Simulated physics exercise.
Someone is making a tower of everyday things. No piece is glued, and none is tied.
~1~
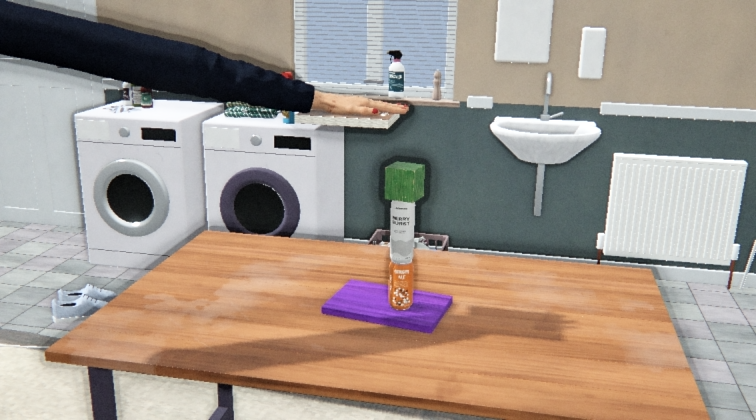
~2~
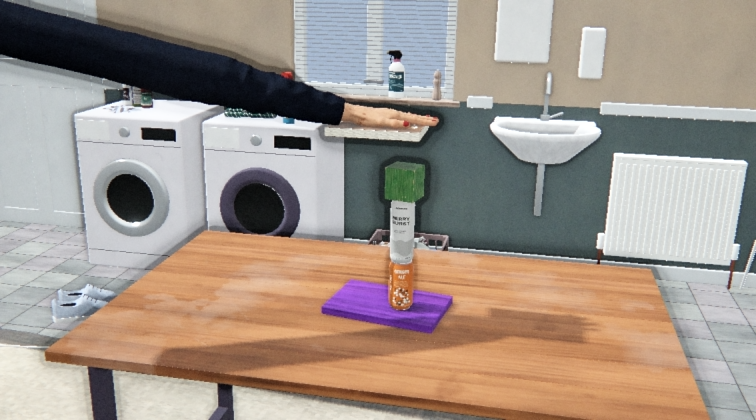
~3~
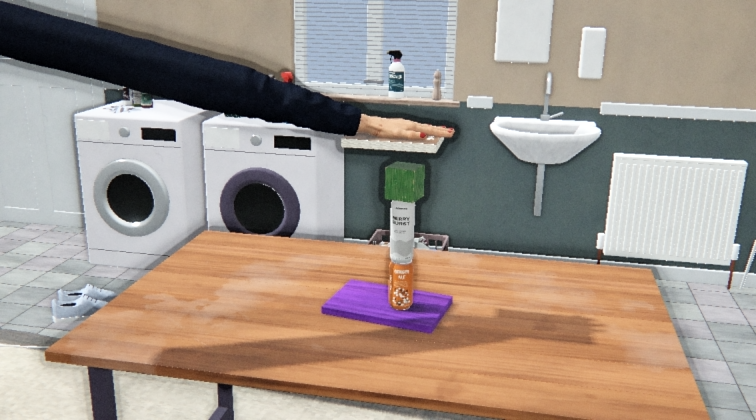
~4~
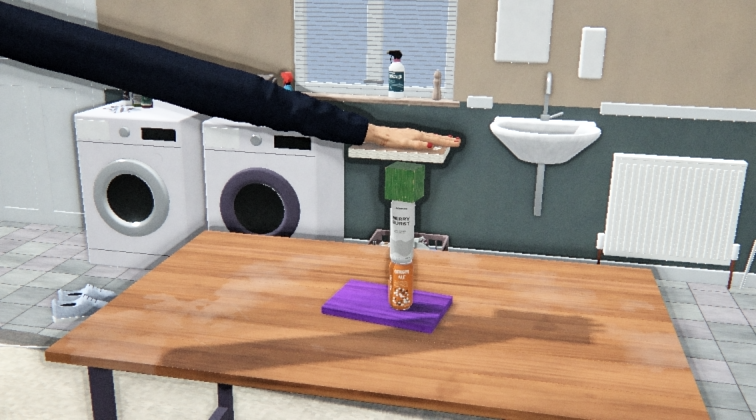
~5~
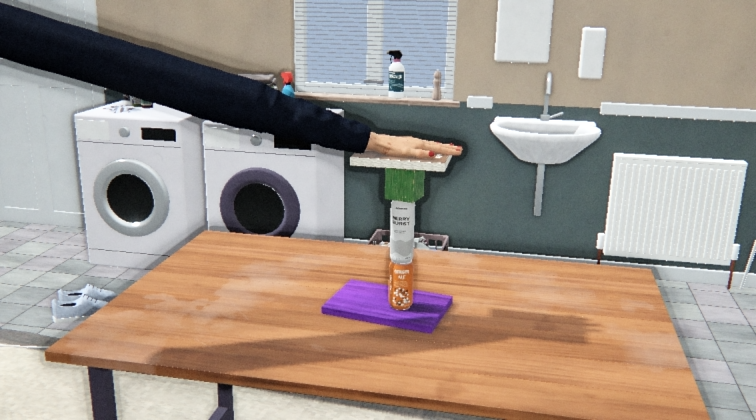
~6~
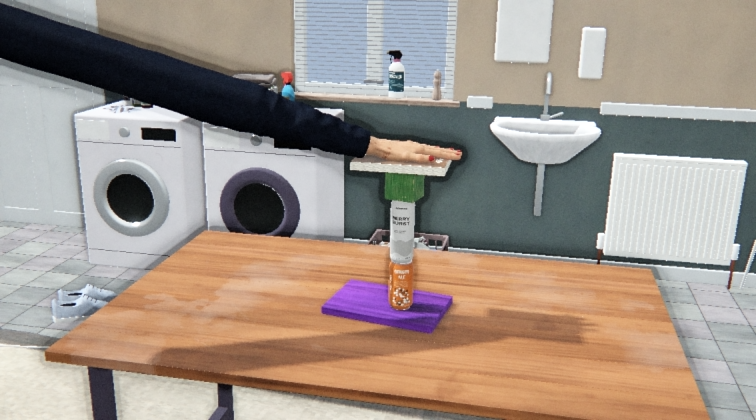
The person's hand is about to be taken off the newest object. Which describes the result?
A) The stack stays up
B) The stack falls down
A.
Then, 0.20 s past the last view, nothing moves.
Then, 0.70 s past the last view, brown book resting near (402, 162).
Finally, all 5 still in place. Final places as the last picture's camera would see them, brown book near (402, 162). The pile holds.
